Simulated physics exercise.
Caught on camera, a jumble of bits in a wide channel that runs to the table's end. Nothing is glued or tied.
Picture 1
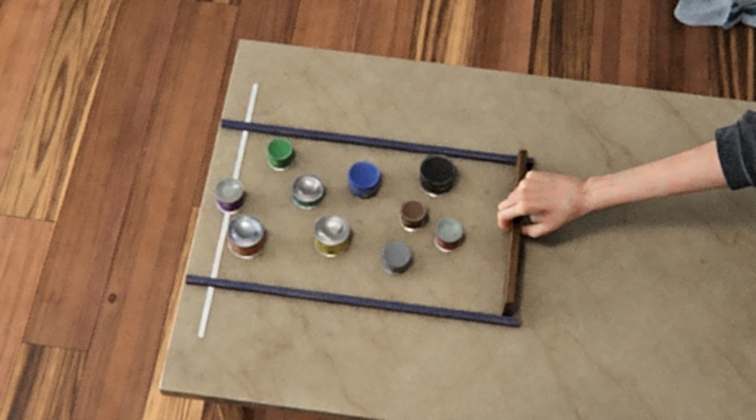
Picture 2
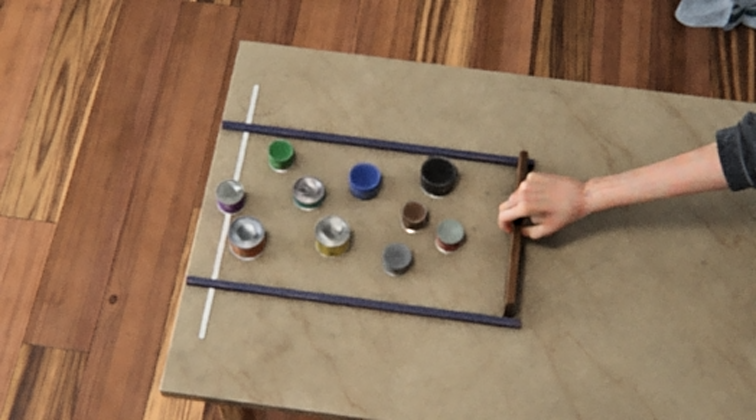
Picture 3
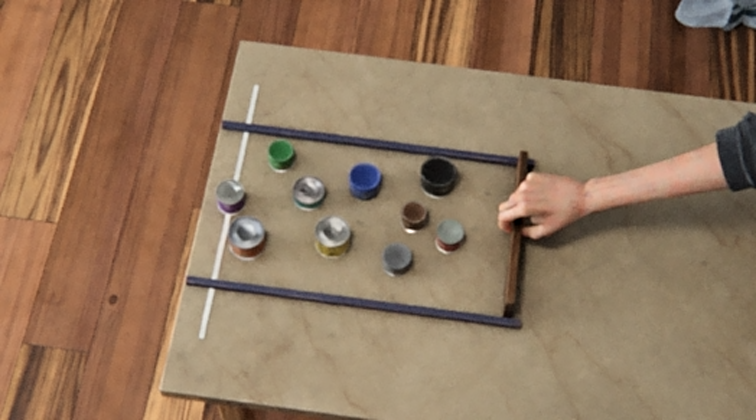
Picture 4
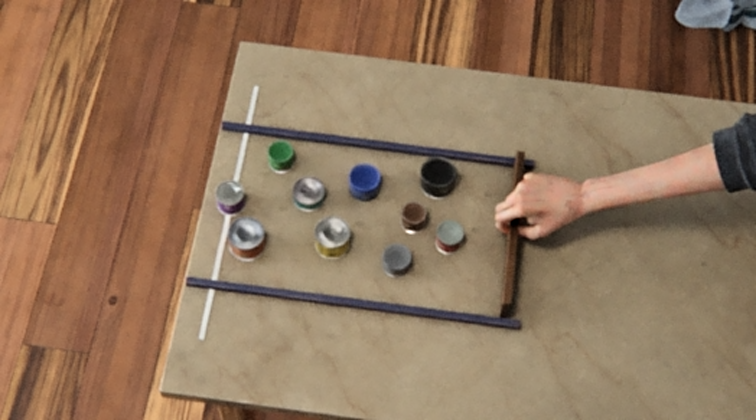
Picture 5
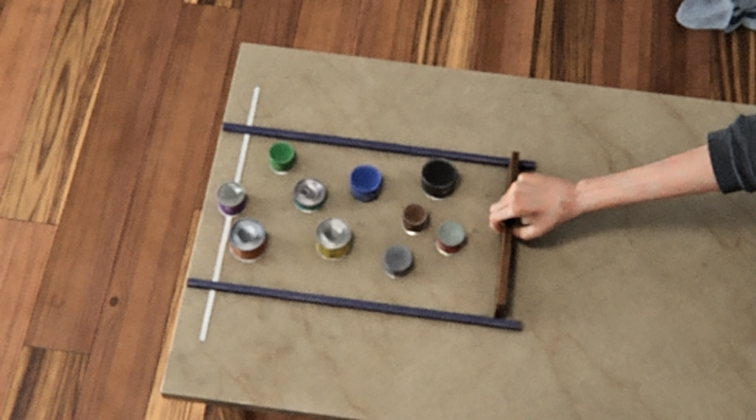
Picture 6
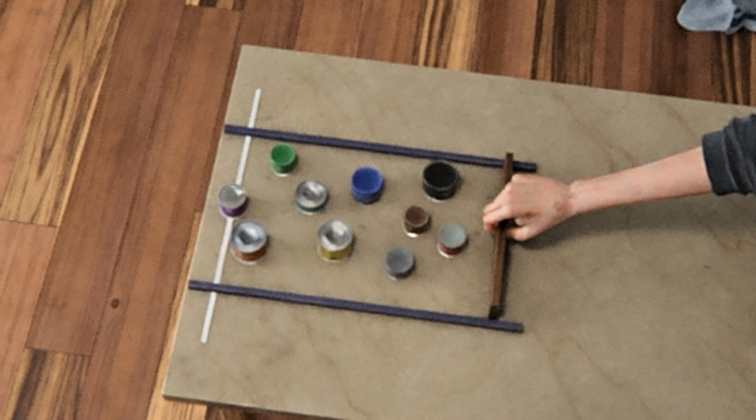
On a tabletop, a hand slides a dark bar slightly left toward scattered small tins.
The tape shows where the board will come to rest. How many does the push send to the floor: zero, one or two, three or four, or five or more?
In the end the number that fall off is five or more.
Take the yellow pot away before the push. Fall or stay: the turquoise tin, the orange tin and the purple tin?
The turquoise tin drops off, the orange tin goes over, the purple tin comes down.
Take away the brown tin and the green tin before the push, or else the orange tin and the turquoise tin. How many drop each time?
4 in the first case, 4 in the second.
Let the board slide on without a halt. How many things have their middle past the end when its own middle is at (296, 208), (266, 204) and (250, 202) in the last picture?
It would be 0, 1 and 3.
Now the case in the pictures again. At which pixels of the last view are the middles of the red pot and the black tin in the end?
About (217, 212), and the other about (228, 144).
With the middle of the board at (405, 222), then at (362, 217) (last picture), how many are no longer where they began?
By then 5, and 7.
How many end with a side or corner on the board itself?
In contact: 4.
A little later, none off yet; purple tin at rest near (233, 201); orange tin at rest near (249, 242); green tin at rest near (283, 160).
Next, none off yet; purple tin at rest near (233, 201); orange tin moving near (240, 243); green tin moving near (279, 159).
When it is over, the number that fall off is five or more; down, blue tub, yellow pot, turquoise tin, green tin, orange tin and purple tin.
